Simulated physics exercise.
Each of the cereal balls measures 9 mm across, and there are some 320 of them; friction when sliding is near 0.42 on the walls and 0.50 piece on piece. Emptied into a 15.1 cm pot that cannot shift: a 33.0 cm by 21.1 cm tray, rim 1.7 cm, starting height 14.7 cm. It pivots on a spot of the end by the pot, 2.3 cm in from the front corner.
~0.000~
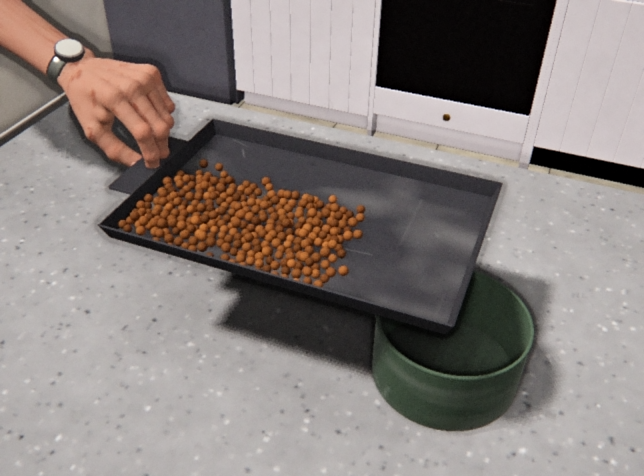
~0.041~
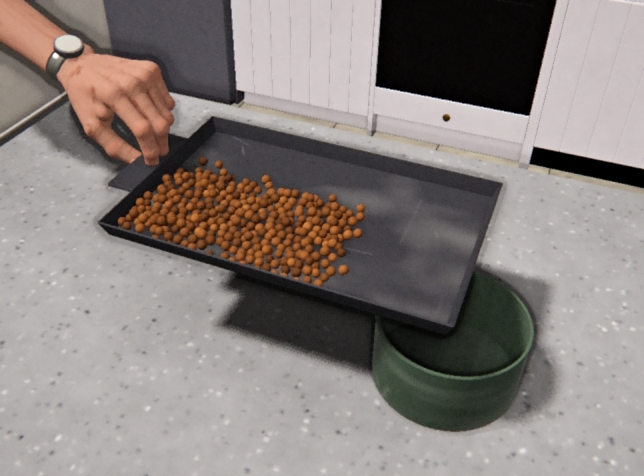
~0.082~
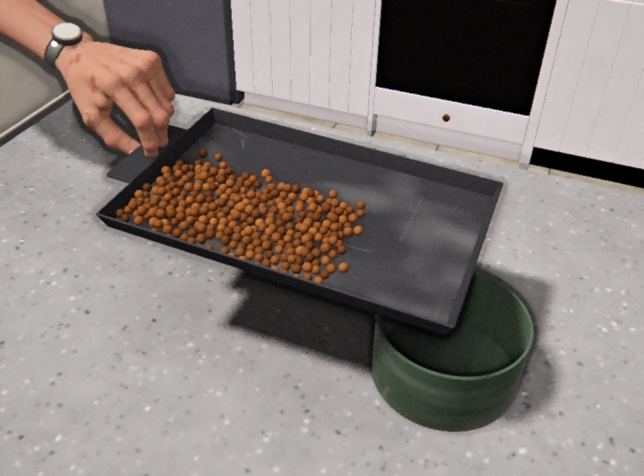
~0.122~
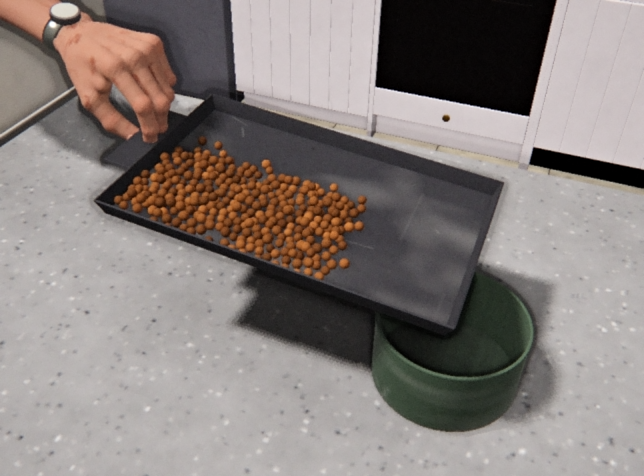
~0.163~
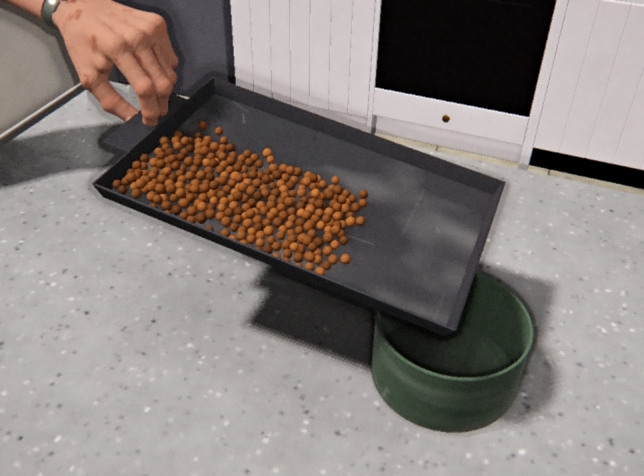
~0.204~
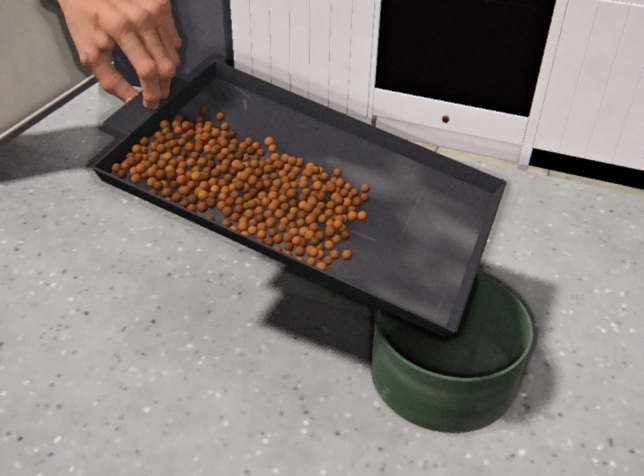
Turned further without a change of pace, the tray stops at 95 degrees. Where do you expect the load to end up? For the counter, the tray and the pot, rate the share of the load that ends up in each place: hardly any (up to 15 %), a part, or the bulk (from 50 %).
Share of the load - the counter: The bulk, the tray: Hardly any, the pot: A part.
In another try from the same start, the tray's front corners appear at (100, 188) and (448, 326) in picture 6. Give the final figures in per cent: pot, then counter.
Pot 0, counter 100.
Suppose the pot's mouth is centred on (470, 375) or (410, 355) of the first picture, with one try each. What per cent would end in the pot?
That gives roughly 60 per cent and then 10 per cent.
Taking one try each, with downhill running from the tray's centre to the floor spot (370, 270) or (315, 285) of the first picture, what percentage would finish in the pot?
Some 0 and 0 per cent.
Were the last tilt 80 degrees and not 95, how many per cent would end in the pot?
It would be near 25 per cent.
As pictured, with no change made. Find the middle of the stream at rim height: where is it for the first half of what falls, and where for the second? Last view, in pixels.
At about (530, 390), then at (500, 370).
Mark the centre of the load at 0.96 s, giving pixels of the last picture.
Look about (529, 413) in the last view.
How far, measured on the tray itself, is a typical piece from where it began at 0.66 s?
Displacement on the tray: About 13 cm.
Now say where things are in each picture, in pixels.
Tray tilt 0 degrees, front corners at (108, 223) and (447, 319); middle of the pieces at (243, 225); pot at (454, 317), in the first frame.
Tray tilt 1 degrees, front corners at (107, 220) and (448, 319); middle of the pieces at (243, 223), in the second frame.
Tray tilt 2 degrees, front corners at (106, 212) and (448, 320); middle of the pieces at (243, 218), in the third frame.
Tray tilt 5 degrees, front corners at (104, 198) and (449, 321), lowest corner right front; middle of the pieces at (243, 209), in the fourth frame.
Tray tilt 9 degrees, front corners at (103, 182) and (450, 322), lowest corner right front; middle of the pieces at (244, 199), in the fifth frame.
Tray tilt 13 degrees, front corners at (102, 166) and (451, 323), lowest corner right front; middle of the pieces at (245, 188); pot at (453, 319). The tray's pace is about 85 degrees a second, in the sixth frame.
After 0.66 s, tilt 52 degrees; the tray holds 100 %, the pot 0 %.
After 0.96 s, tilt 78 degrees; the tray holds 25 %, the pot 5 %.
After 1.36 s, tilt 95 degrees; the tray holds 0 %, the pot 20 %.
At rest (1.9 s), counter 75 %, tray 0 %, pot 20 %.
